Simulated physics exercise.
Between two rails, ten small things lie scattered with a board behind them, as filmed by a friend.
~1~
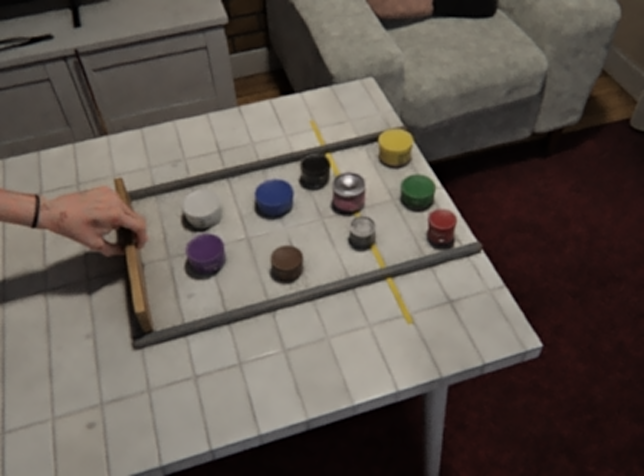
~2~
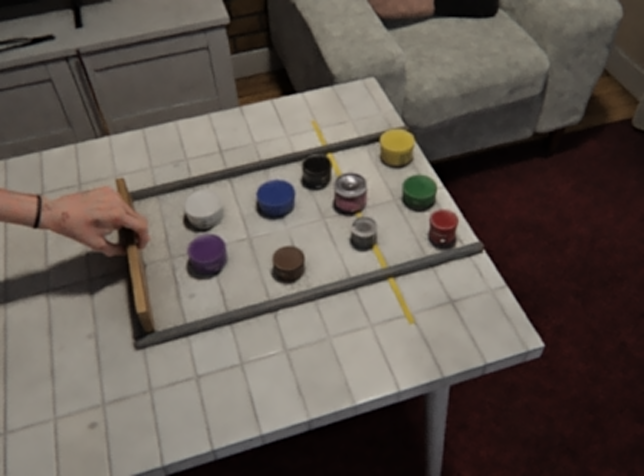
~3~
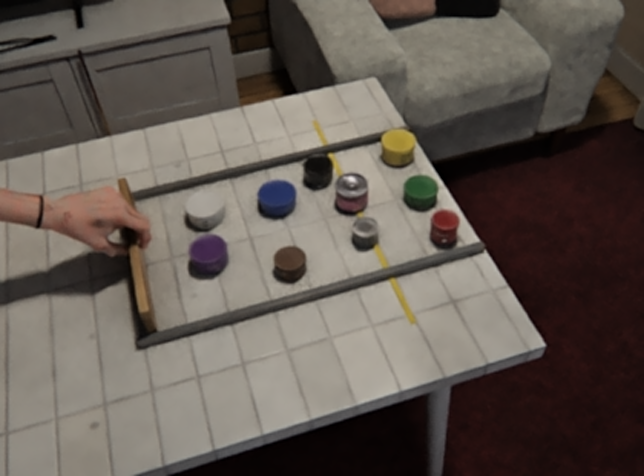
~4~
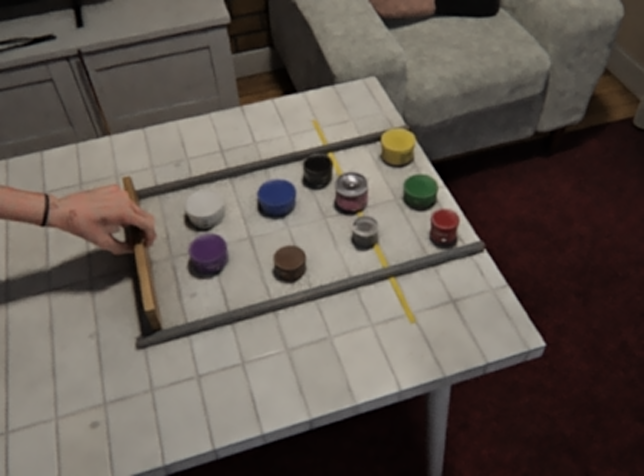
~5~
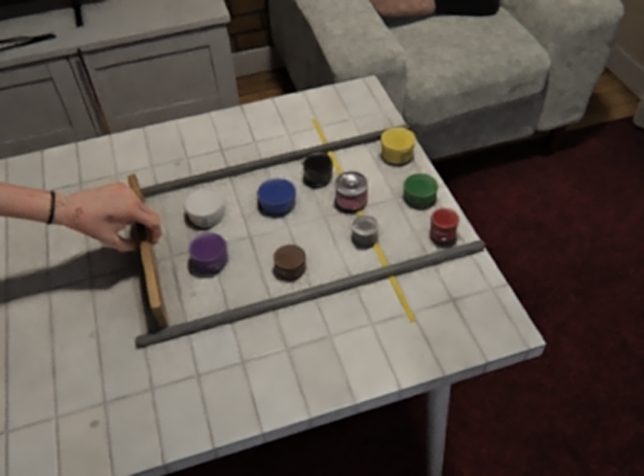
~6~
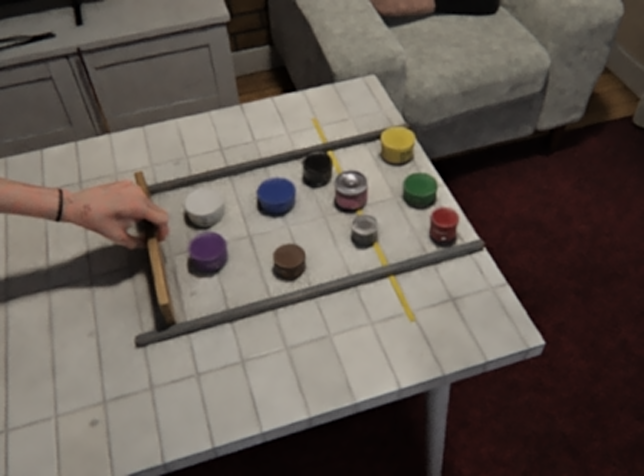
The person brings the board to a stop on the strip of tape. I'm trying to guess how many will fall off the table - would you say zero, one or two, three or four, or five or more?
Pretty sure the pieces that leave the surface number zero this time.
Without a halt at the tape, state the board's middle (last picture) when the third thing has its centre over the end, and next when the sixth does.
At (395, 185) for the third, at (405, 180) for the sixth.
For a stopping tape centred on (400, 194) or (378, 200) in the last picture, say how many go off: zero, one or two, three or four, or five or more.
Three to four, then just one or two.
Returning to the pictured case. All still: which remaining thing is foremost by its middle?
That would be the green tin.
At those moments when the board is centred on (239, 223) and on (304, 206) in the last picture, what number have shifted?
The first count is 3, and then it's 6.
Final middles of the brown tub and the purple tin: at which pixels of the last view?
Positions - first (392, 241), then (379, 208).
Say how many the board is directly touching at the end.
It's 3 of them.
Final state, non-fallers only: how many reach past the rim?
I'd put it at 1.
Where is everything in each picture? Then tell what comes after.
The first picture shows yellow tin (395, 148); red pot (441, 227); green tin (418, 192); board (133, 251); tape (354, 208).
The second picture shows red pot (443, 228); black tin (317, 171).
The third picture shows green tin (421, 192); board (137, 251).
The fourth picture shows yellow tin (398, 148); blue tin (277, 198).
The fifth picture shows red pot (444, 226); white tin (206, 209).
The sixth picture shows yellow tin (398, 146); red pot (444, 225); green tin (420, 190); board (154, 244); tape (356, 206).
Soon after, none off yet; yellow tin at rest near (398, 146); red pot at rest near (444, 225); green tin at rest near (420, 190).
In the end, the number that fall off is zero.
